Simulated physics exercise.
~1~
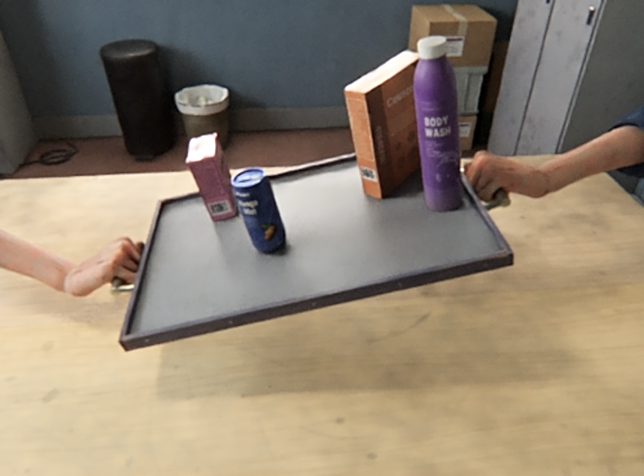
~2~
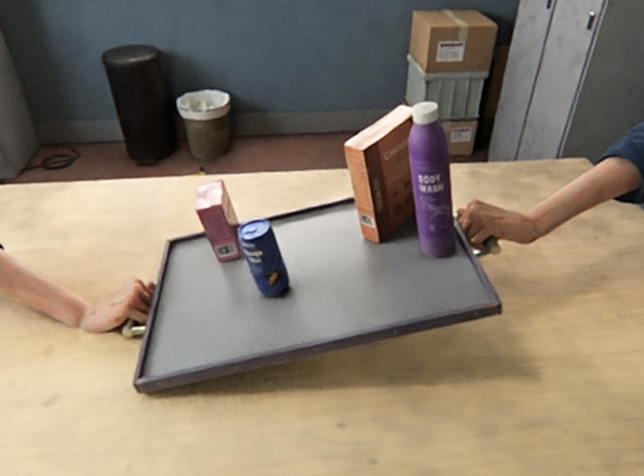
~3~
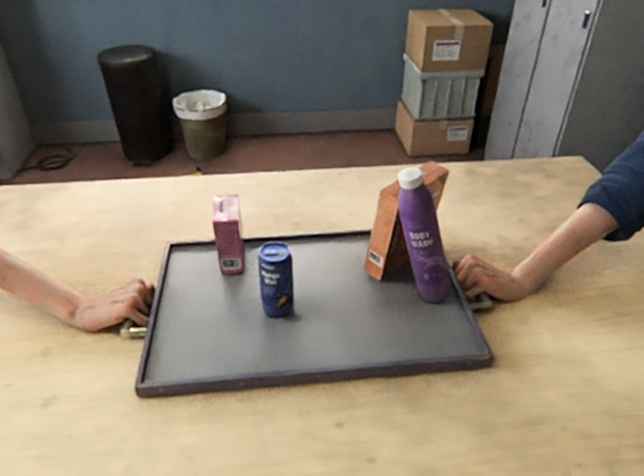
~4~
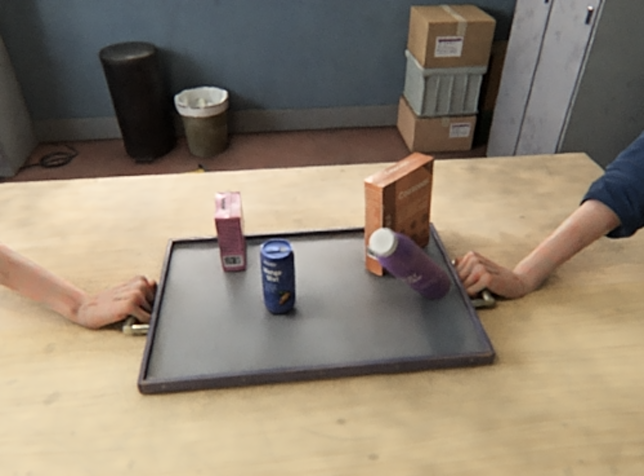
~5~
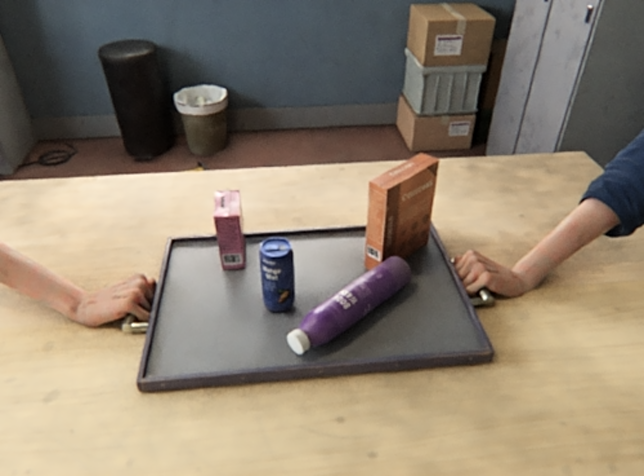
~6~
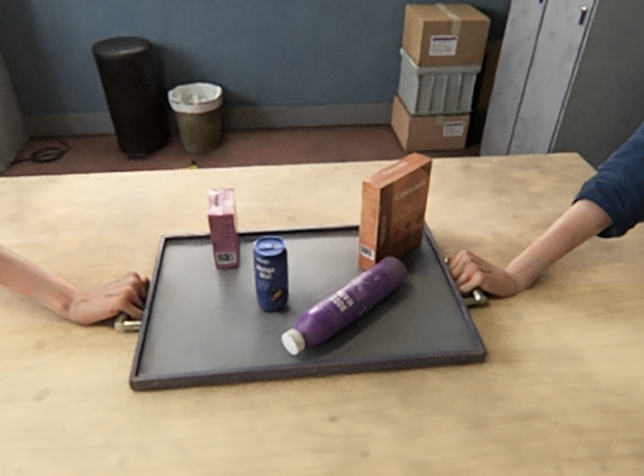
A gray tray held by two hands, carrying a pink packet, a blue can, an orange packet and a purple bottle, tilts as it lowers onto a wooden table, where the bottle topples leftward and ends on its side while the other items stay standing.
